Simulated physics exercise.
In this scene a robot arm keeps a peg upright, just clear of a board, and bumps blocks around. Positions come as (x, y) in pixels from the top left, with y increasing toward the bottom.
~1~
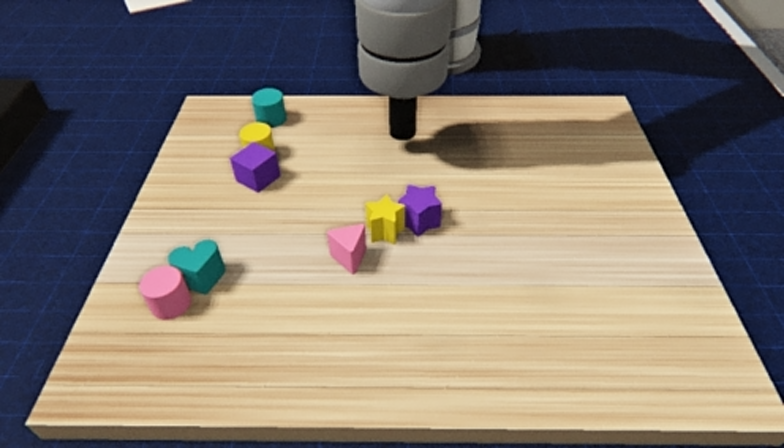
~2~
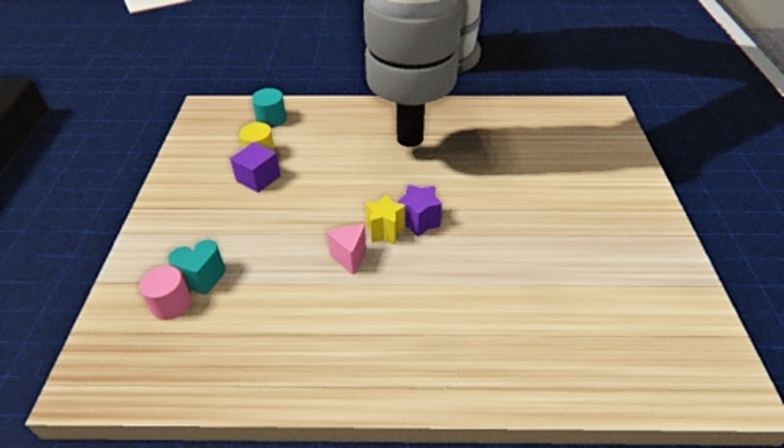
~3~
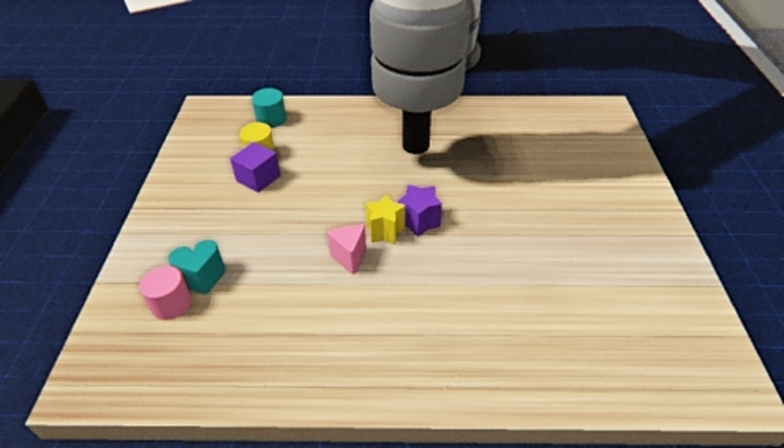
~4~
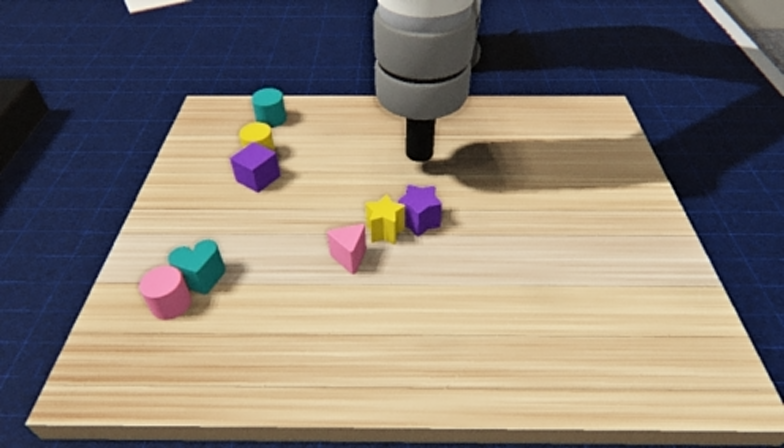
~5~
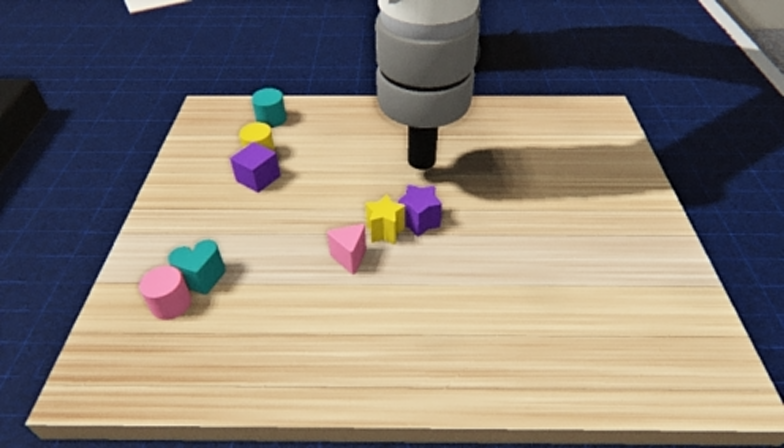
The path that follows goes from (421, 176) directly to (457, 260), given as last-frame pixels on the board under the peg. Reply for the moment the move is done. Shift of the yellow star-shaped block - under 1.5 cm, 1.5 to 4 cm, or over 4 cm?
Covers under 1.5 cm.
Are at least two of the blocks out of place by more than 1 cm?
No, I don't think so.
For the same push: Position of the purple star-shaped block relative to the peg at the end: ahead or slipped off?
I think it loses its spot in front.
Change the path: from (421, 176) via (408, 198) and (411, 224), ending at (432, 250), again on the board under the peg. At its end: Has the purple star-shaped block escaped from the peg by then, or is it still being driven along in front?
I believe the purple star-shaped block keeps its place ahead of the peg.
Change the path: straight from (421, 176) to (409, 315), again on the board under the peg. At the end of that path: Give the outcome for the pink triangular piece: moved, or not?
When the path is over, the pink triangular piece is still on its spot.
What follows on the original path. One third of the way, peg at (433, 187); nothing pushed yet.
Two thirds of the way, peg at (445, 215); yellow star-shaped block at (381, 211), turned 25° clockwise; purple star-shaped block at (418, 218), turned 55° clockwise.
At the end, peg at (459, 246); yellow star-shaped block at (381, 211), turned 25° clockwise; purple star-shaped block at (418, 222), turned 80° clockwise.
